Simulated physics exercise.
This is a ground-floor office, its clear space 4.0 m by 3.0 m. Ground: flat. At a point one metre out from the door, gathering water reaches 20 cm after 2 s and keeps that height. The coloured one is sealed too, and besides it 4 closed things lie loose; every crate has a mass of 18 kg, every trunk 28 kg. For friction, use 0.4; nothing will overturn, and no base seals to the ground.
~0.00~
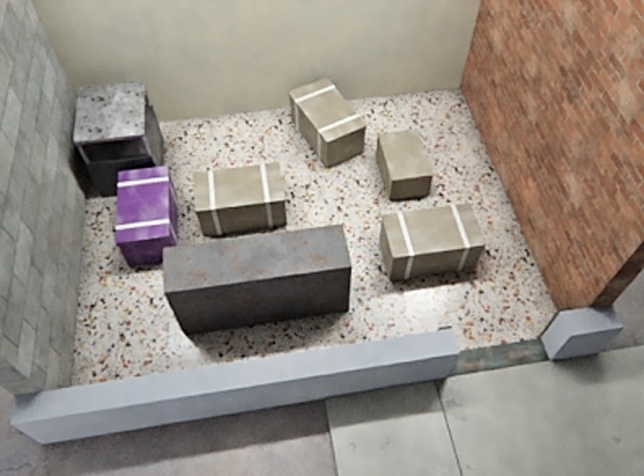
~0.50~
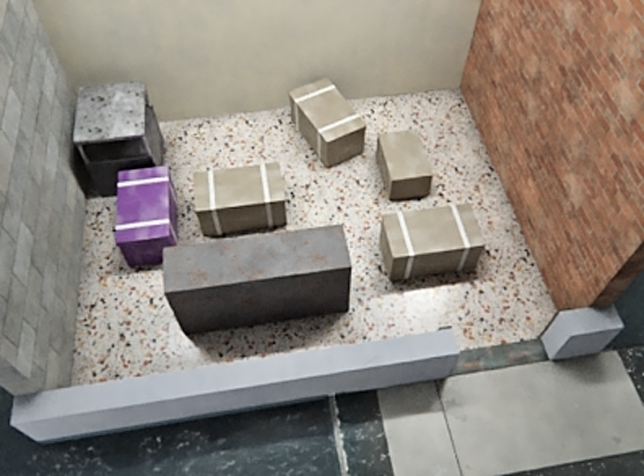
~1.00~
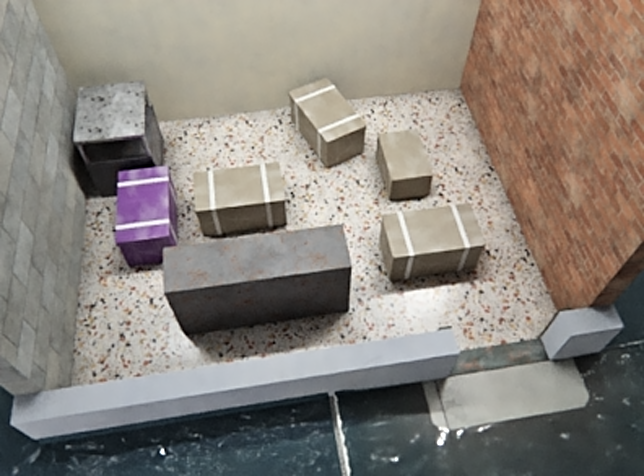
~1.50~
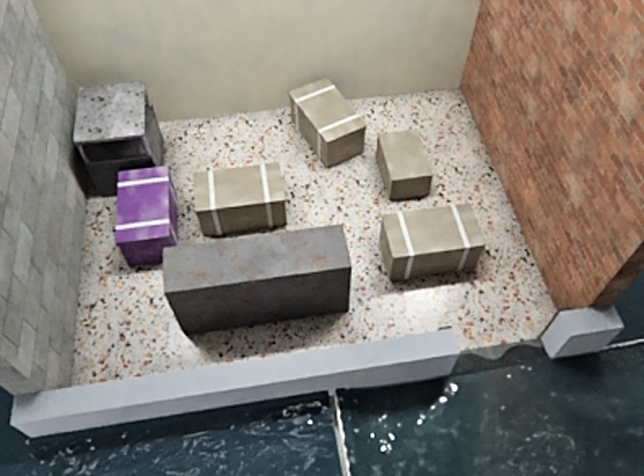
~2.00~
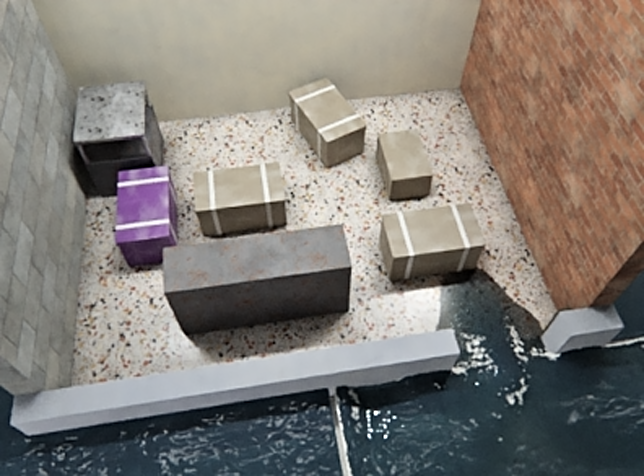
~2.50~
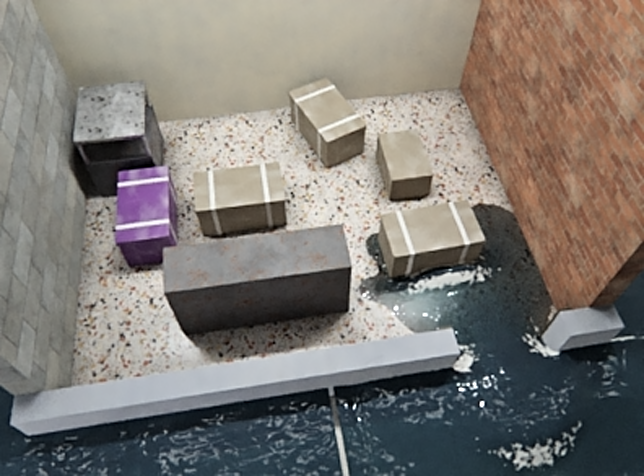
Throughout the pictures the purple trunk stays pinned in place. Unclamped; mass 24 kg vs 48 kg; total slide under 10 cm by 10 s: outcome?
It is going to need the bigger figure.
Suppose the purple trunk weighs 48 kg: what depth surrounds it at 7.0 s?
Around 3 cm.
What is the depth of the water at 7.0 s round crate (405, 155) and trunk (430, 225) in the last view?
Close to 9 and 8 centimetres.
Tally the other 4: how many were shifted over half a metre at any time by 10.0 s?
That comes to 3.
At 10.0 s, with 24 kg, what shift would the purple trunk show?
About 20 cm off its spot.
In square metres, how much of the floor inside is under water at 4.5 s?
At that time the wet patch spans about 6.5 m2.
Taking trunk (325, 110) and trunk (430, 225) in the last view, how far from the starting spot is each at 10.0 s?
They sit 120 cm and 200 cm away, in the order given.
After 3.5 s the purple trunk would be 0 cm from its start with 24 kg and 0 cm from its start with 48 kg; 0 cm of water round it then.
After 4.5 s the purple trunk would be 0 cm from its start with 24 kg and 0 cm from its start with 48 kg; 1 cm of water round it then.
After 7.0 s the purple trunk would be 0 cm from its start with 24 kg and 0 cm from its start with 48 kg; 3 cm of water round it then.
After 10.0 s the purple trunk would be 20 cm from its start with 24 kg and 0 cm from its start with 48 kg; 9 cm of water round it then.
